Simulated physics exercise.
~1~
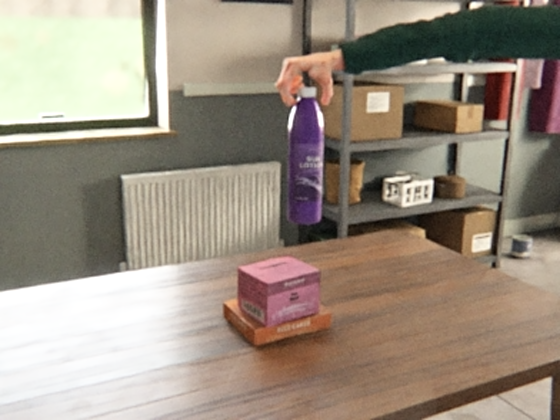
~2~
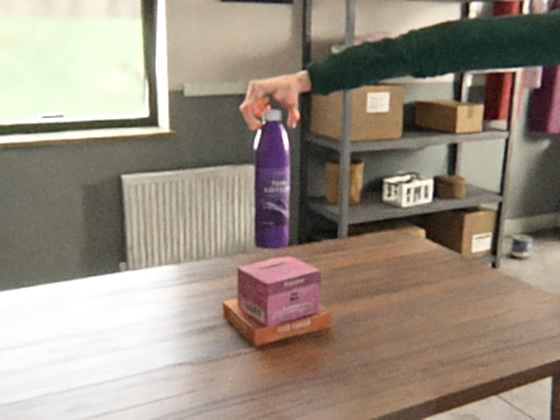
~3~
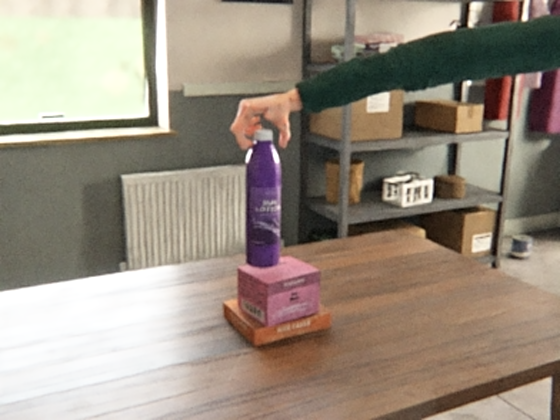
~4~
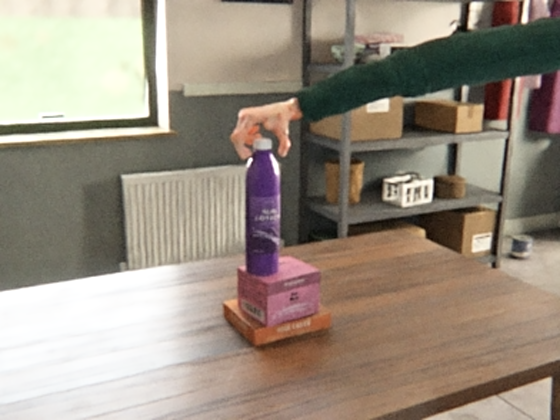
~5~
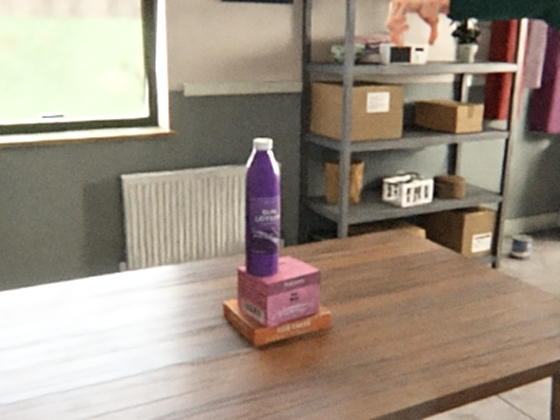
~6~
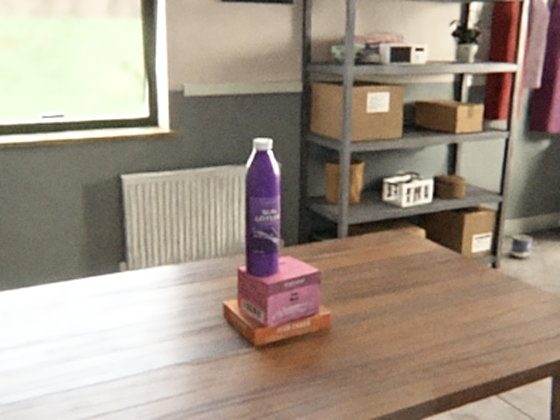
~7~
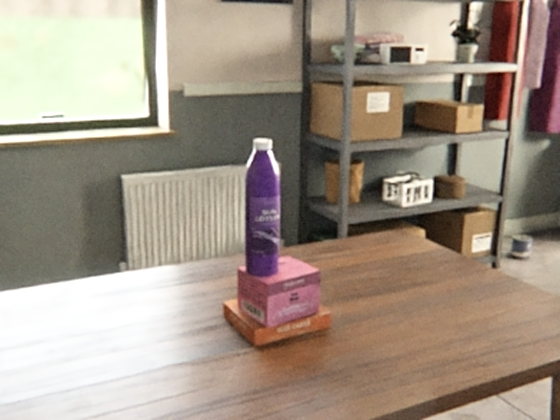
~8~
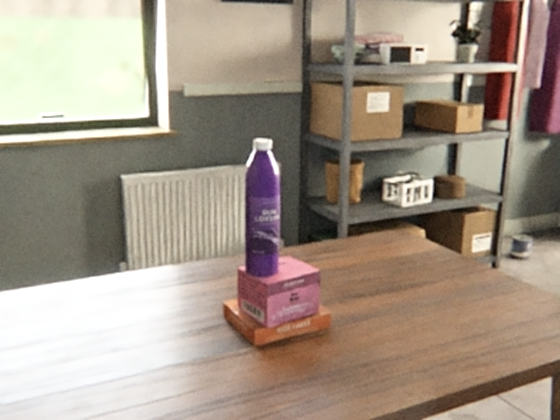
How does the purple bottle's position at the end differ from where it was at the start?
At the start the purple bottle is held in the air by a hand, above and to the right of its final spot. At the end it stands upright on top of the pink box, lower and further left.
